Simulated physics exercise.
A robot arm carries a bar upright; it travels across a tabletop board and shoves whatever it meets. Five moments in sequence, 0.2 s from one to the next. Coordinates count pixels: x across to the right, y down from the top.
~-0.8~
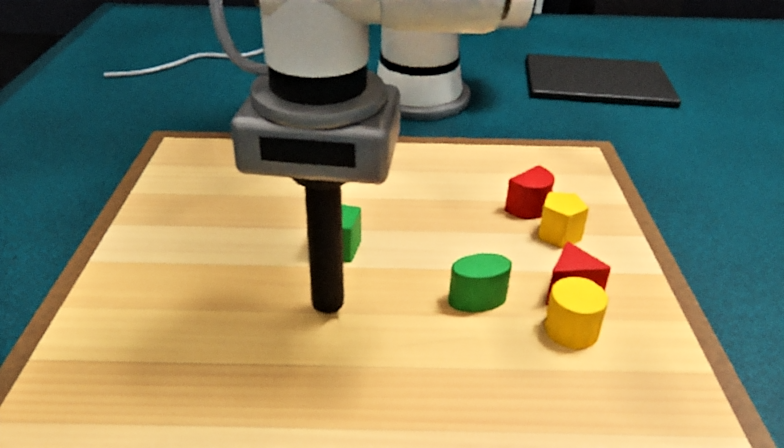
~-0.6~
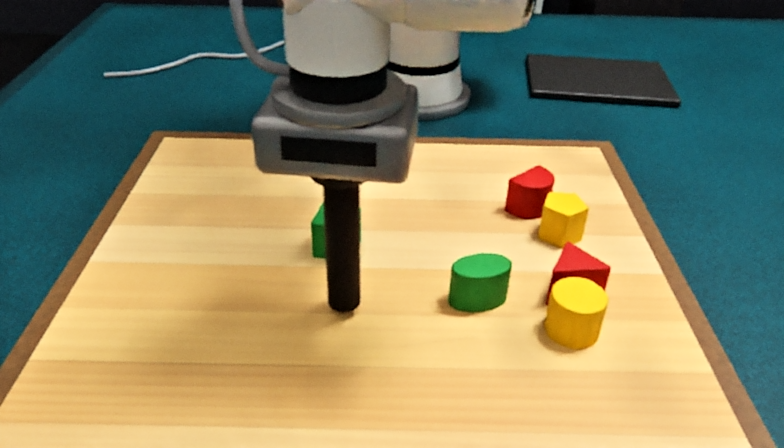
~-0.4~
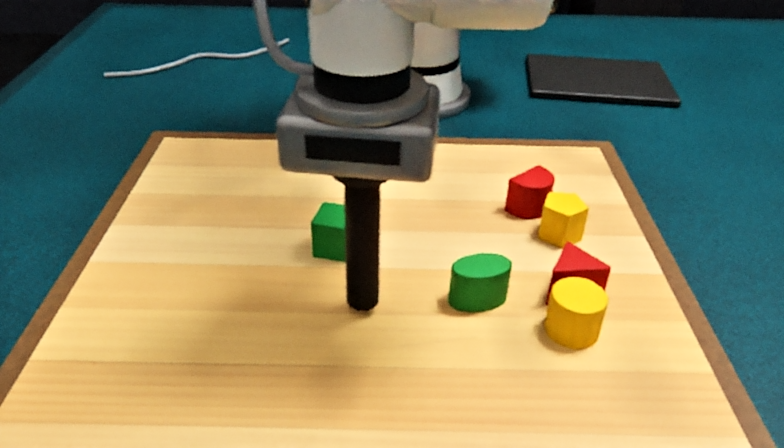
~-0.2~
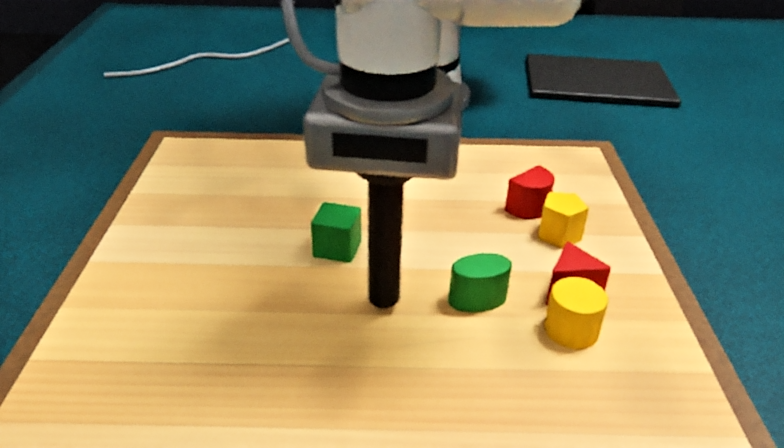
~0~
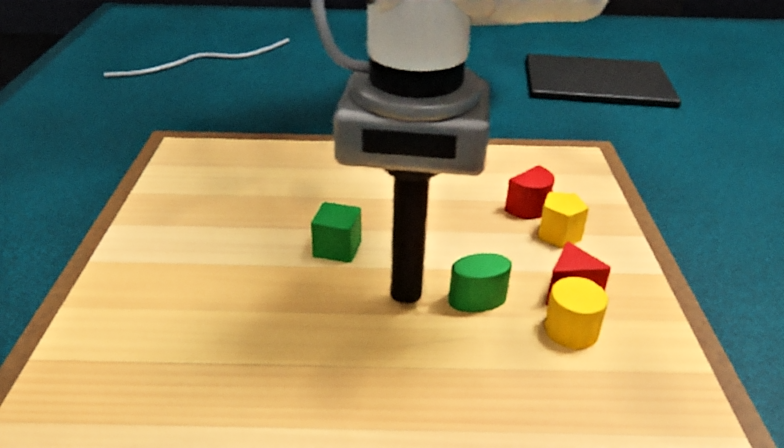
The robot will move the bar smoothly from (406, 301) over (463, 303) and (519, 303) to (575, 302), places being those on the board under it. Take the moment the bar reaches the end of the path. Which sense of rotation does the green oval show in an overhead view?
Bird's-eye view: Counterclockwise.
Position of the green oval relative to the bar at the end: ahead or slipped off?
The bar should slip past it.
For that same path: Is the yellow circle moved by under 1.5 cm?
That would be a yes.
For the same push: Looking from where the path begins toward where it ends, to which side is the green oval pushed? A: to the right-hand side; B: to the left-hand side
B - to the left-hand side.
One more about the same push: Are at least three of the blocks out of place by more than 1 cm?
Going by the path, no.
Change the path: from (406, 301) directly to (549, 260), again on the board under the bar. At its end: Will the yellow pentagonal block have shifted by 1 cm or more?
Going by the path, no.
What follows on the original path. One third of the way, bar at (464, 295); green oval at (512, 262).
Two thirds of the way, bar at (521, 296); green oval at (555, 251), turned 50° anticlockwise; red triangle at (593, 259).
At the end, bar at (577, 295); green square piece still; green oval at (573, 242), turned 115° anticlockwise; red triangle at (621, 259); yellow circle at (587, 297).
